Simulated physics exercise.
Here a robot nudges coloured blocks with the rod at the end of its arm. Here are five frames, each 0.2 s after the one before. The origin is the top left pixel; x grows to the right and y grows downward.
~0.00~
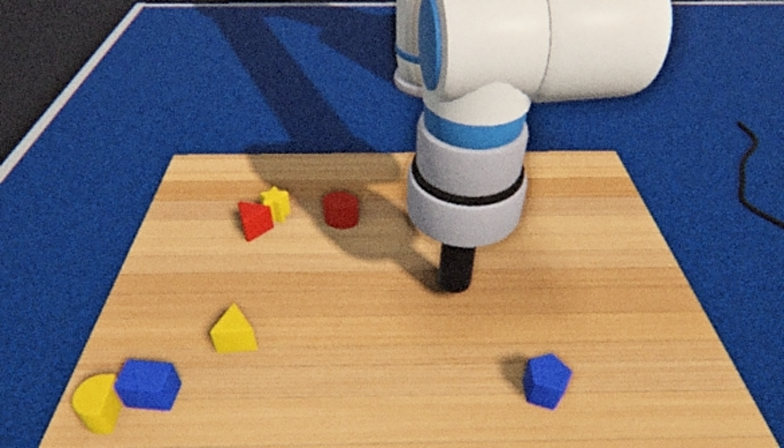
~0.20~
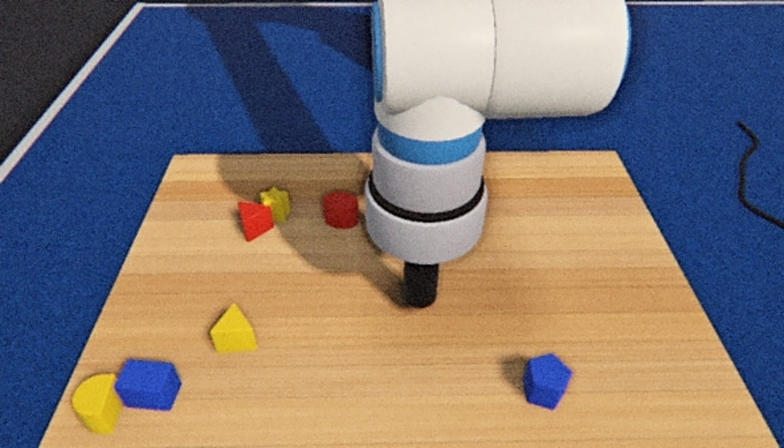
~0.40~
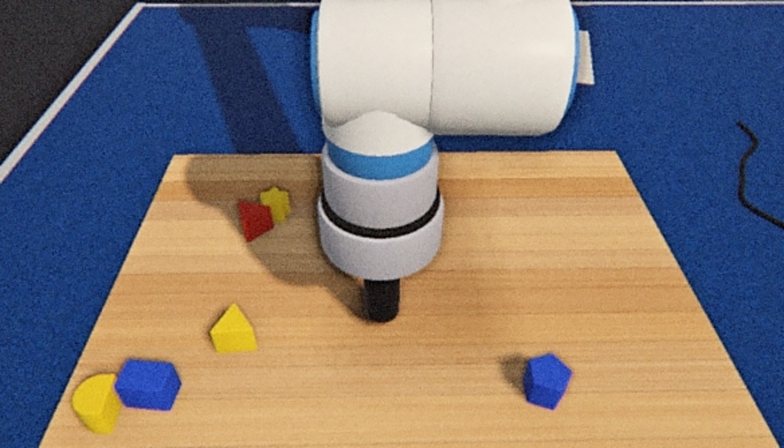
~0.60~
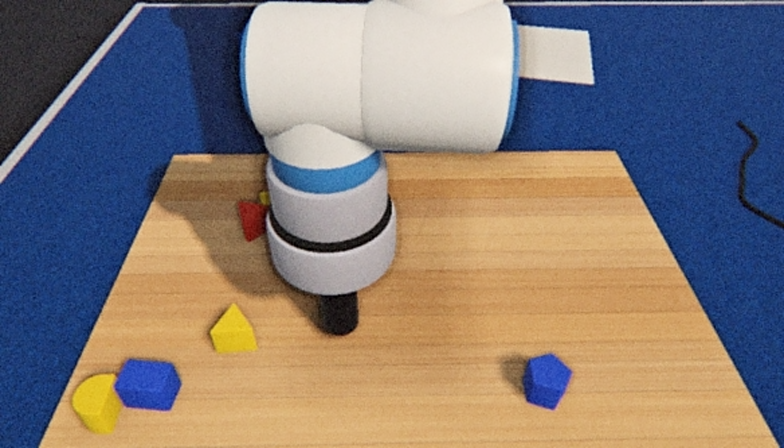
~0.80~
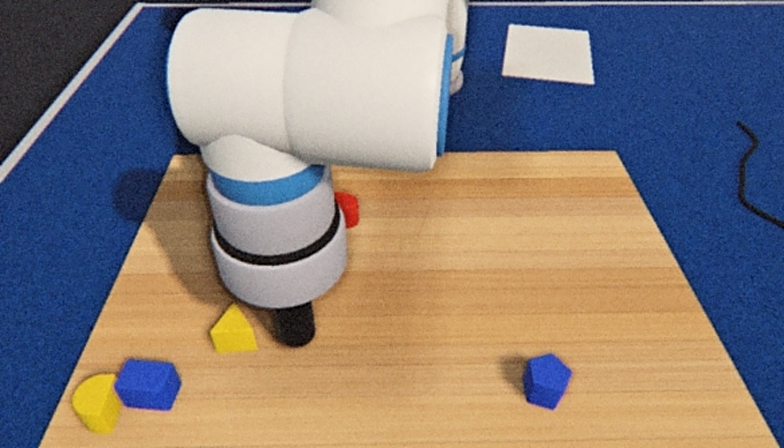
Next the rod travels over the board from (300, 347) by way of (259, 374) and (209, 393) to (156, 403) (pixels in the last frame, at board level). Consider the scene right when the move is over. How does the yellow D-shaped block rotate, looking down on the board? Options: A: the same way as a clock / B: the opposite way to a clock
That would be B.
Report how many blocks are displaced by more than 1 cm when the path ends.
The answer will be two.
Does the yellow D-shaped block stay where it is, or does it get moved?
It ends up somewhere else.
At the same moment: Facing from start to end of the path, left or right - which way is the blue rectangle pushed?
Answer: Rightward.
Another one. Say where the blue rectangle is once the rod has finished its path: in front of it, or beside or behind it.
Carried ahead at the end.
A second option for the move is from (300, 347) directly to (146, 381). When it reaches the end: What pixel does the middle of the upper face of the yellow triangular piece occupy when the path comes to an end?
Close to (203, 321).
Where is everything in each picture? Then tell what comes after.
Rod tip at (454, 283); block tops, yellow D-shaped block at (92, 393); blue rectangle at (143, 374); yellow triangular piece at (232, 321), in the first frame.
Rod at (420, 297); blocks unchanged, in the second frame.
Rod at (382, 311); blocks unchanged, in the third frame.
Rod at (341, 324); blocks unchanged, in the fourth frame.
Rod at (298, 335); yellow D-shaped block at (92, 393); blue rectangle at (143, 374); yellow triangular piece at (232, 321), in the fifth frame.
On the path given first. One third of the way, rod at (255, 362); nothing pushed yet.
Two thirds of the way, rod at (203, 382); nothing pushed yet.
At the end, rod at (150, 391); yellow D-shaped block at (71, 396), turned 55° anticlockwise; blue rectangle at (105, 373), turned 20° clockwise; yellow triangular piece in place.
